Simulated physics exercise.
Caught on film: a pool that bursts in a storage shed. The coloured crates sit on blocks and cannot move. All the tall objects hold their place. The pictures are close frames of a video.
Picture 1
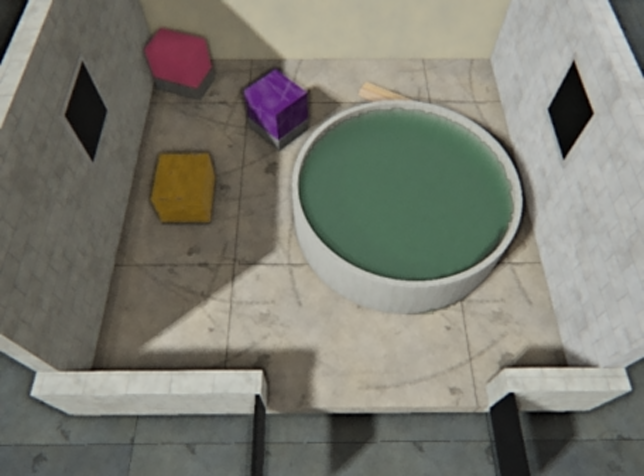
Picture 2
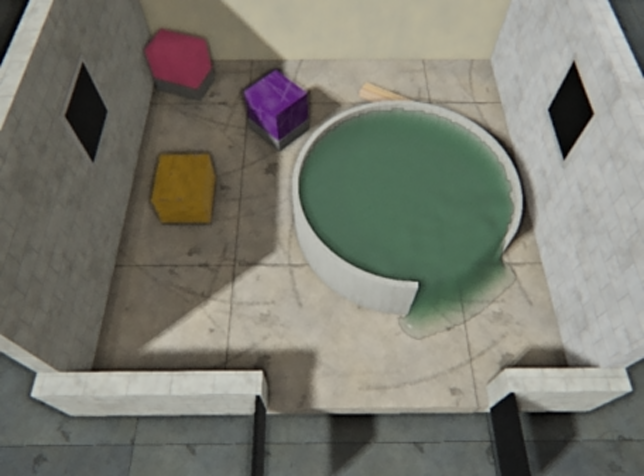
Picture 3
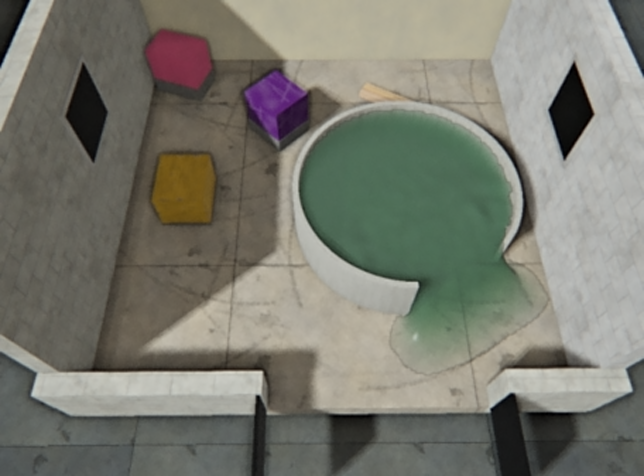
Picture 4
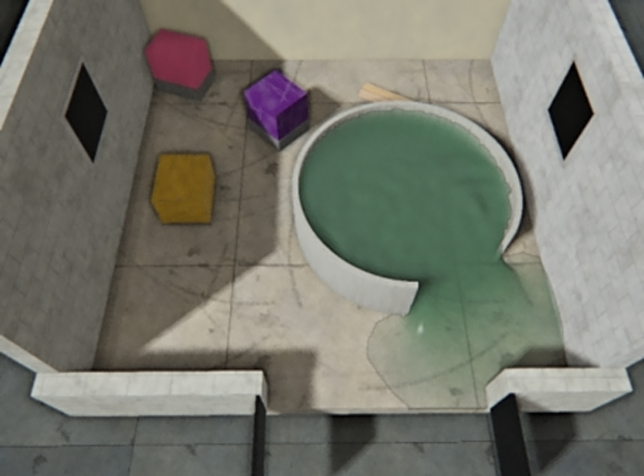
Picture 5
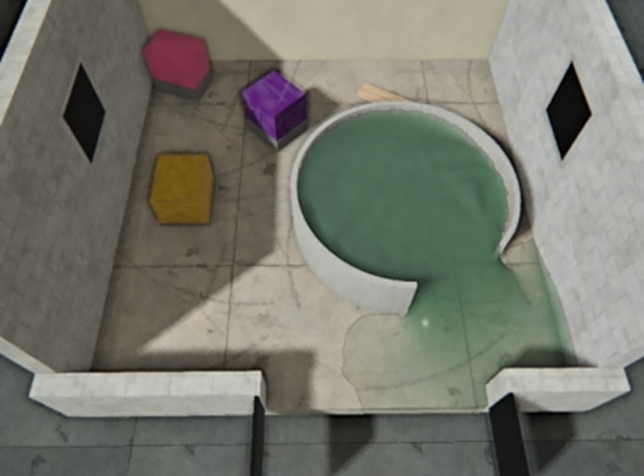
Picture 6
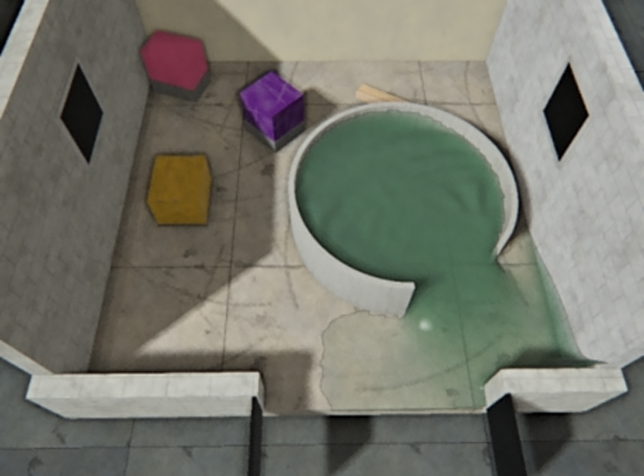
Green water sits still in a round pool, then pours through a gap at its lower right and spreads across the tiled floor toward the front and right walls, while the pink, purple and yellow blocks stay in place.
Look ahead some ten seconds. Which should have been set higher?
In the end: The yellow crate is wetted; the pink crate escapes dry; the purple crate escapes dry.
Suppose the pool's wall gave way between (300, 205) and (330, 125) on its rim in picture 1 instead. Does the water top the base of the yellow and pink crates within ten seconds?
Yellow is soaked, pink is soaked.
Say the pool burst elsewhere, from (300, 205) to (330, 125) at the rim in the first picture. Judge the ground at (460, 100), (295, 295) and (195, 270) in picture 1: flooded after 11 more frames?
One after the other: Free of water, clear, awash.
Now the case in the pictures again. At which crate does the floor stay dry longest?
Last comes the yellow-painted one.
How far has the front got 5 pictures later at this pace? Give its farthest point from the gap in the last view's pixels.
Close to (512, 171).
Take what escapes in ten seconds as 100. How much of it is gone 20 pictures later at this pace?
About 50 per cent.
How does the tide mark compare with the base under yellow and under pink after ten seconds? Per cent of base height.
About 200 and 60 per cent.
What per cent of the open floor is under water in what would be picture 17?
About 20 per cent.
A moment on, water covers 15 % of the floor; the yellow crate not reached, the pink crate not reached, the purple crate not reached.
Next, water covers 20 % of the floor; the yellow crate not reached, the pink crate not reached, the purple crate not reached.
Then, water covers 45 % of the floor; the yellow crate not reached, the pink crate not reached, the purple crate not reached.
Later, water covers 70 % of the floor; the yellow crate water round its plinth, the pink crate water round its plinth, the purple crate water round its plinth.
In the end, water covers 95 % of the floor; the yellow crate was topped, the pink crate stayed above the water, the purple crate stayed above the water.
